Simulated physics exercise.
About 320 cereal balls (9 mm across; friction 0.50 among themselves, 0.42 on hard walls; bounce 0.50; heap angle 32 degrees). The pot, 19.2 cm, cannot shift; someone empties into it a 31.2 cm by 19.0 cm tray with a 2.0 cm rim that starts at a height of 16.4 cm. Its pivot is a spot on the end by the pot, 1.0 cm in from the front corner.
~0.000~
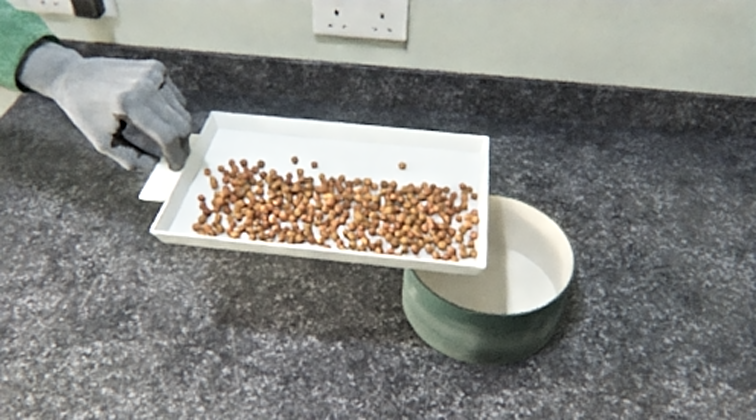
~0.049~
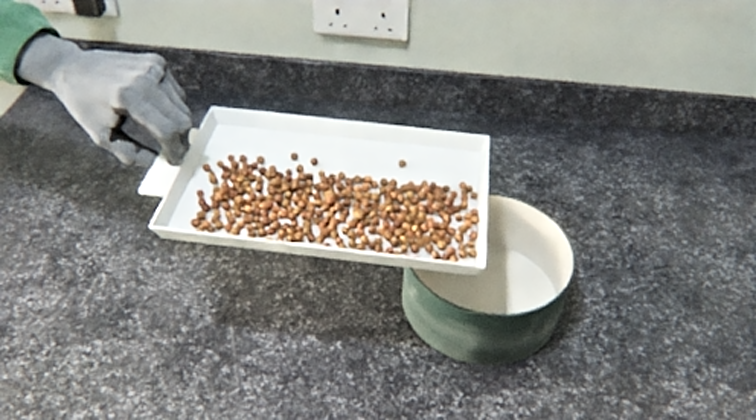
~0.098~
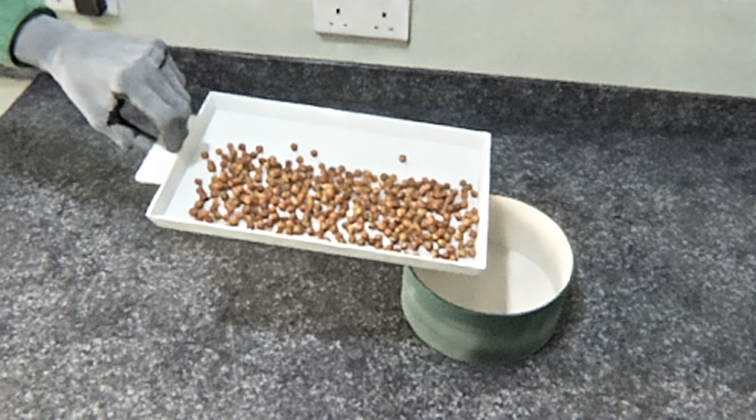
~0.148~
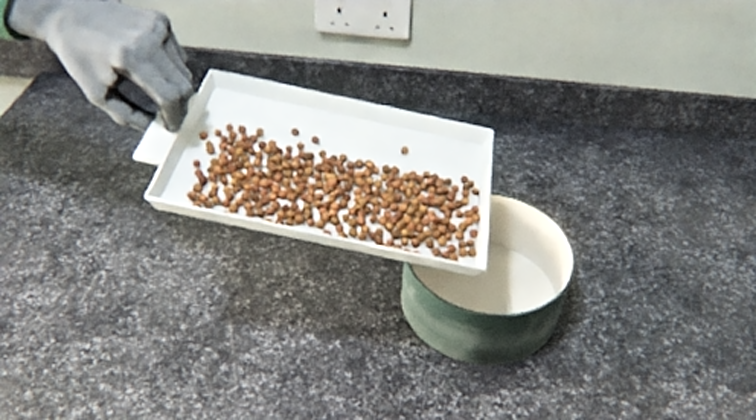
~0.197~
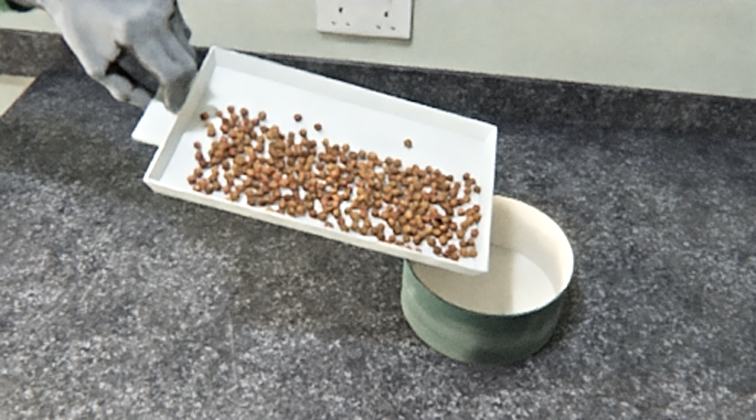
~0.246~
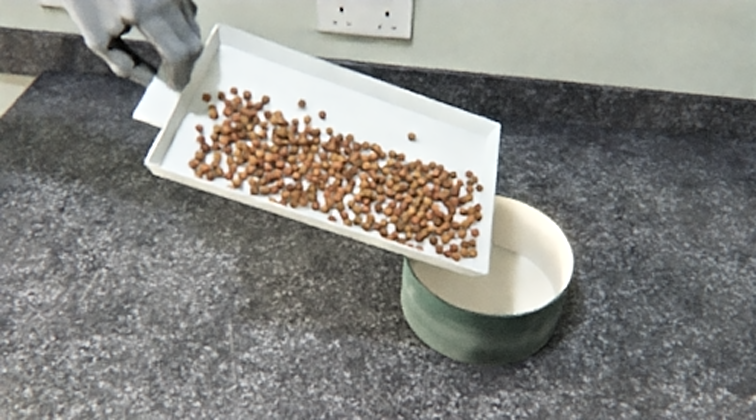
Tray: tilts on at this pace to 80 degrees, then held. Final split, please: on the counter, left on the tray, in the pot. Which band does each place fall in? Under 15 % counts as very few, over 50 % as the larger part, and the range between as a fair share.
Counter: The larger part. Tray: Very few. Pot: A fair share.
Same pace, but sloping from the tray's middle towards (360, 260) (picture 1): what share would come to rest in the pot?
Estimate: Near 0 per cent.
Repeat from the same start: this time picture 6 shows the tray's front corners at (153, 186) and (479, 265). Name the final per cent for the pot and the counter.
You'd end with pot at 0 and counter at 95.
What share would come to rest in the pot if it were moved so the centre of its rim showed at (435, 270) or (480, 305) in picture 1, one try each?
Try one: ~ 0 %; try two: ~ 80 %.
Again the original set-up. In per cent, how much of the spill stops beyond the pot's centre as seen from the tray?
90 per cent.
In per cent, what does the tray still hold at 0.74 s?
Around 100 percent.
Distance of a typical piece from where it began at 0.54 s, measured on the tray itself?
4 cm.
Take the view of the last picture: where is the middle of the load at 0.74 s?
(467, 185), roughly.
Then, at 0.54 s, tilt 49 degrees; the tray holds 100 %, the pot 0 %.
After 0.74 s, tilt 70 degrees; the tray holds 100 %, the pot 0 %.
After 1.05 s, tilt 80 degrees; the tray holds 25 %, the pot 10 %.
At rest (2.2 s), counter 70 %, tray 5 %, pot 25 %.
